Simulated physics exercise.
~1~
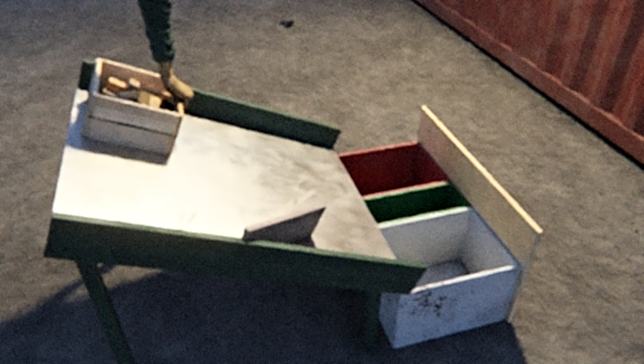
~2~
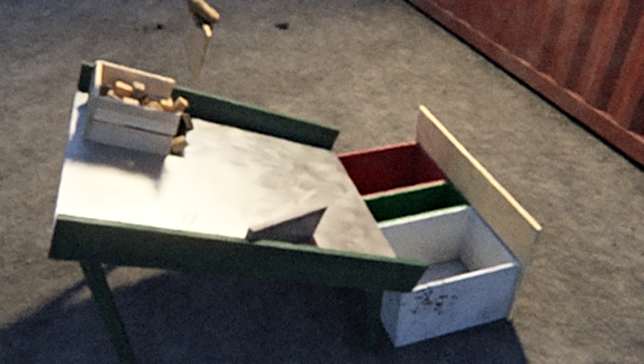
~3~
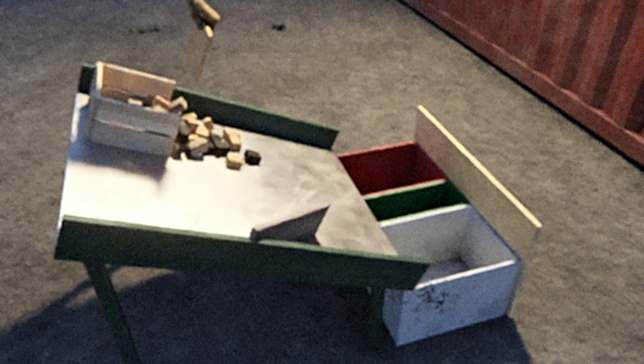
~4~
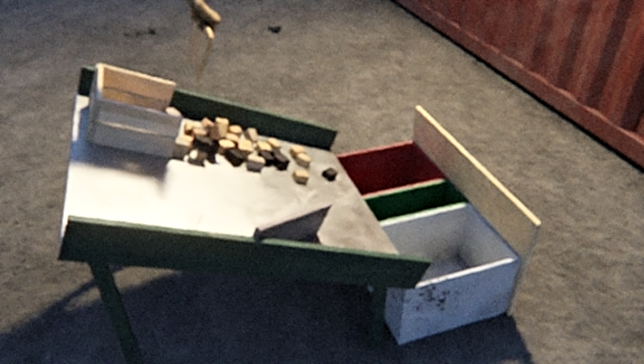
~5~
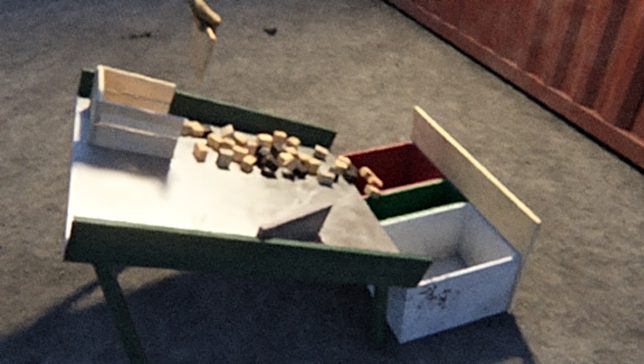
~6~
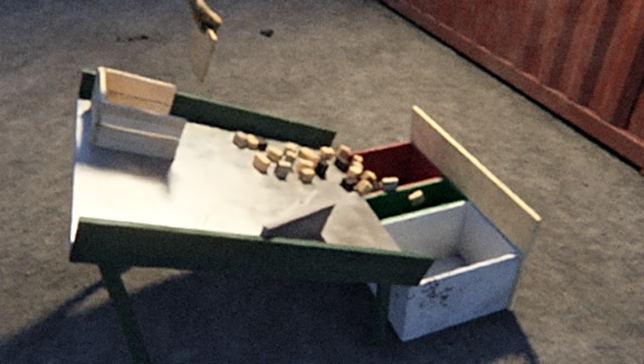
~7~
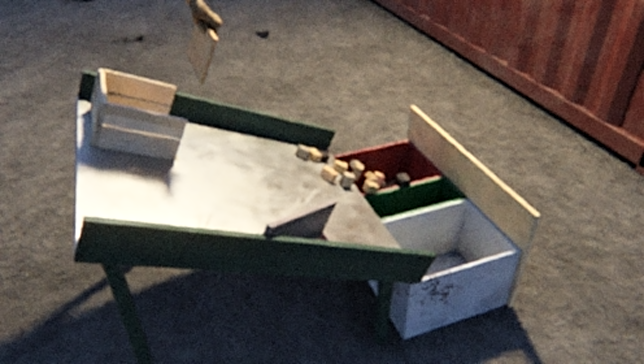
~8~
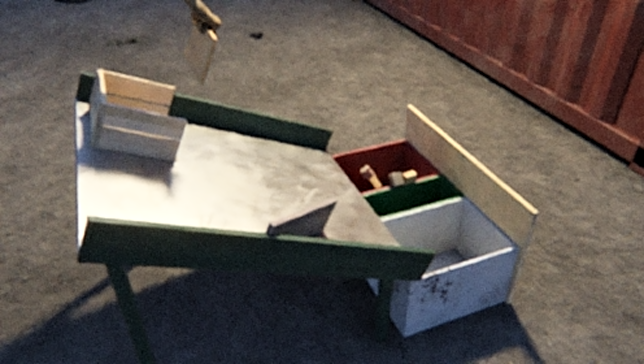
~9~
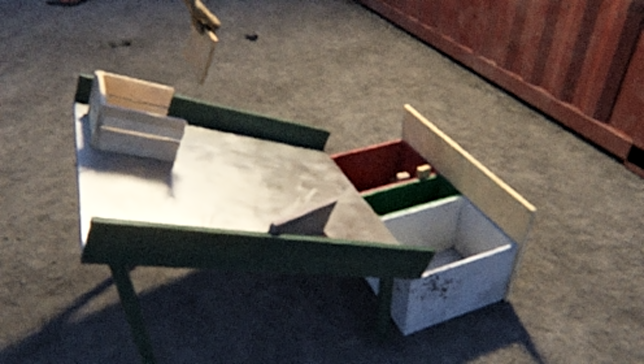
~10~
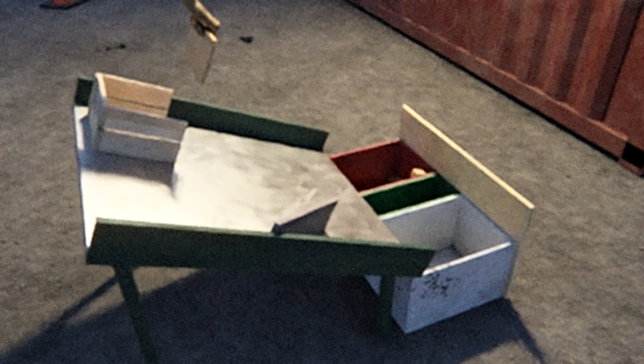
A pile of wooden blocks tumbled down a sloping table after a hand lifted away the gate of a wooden pen, slid past an angled board, and dropped mostly into the far red box, leaving the slope bare.
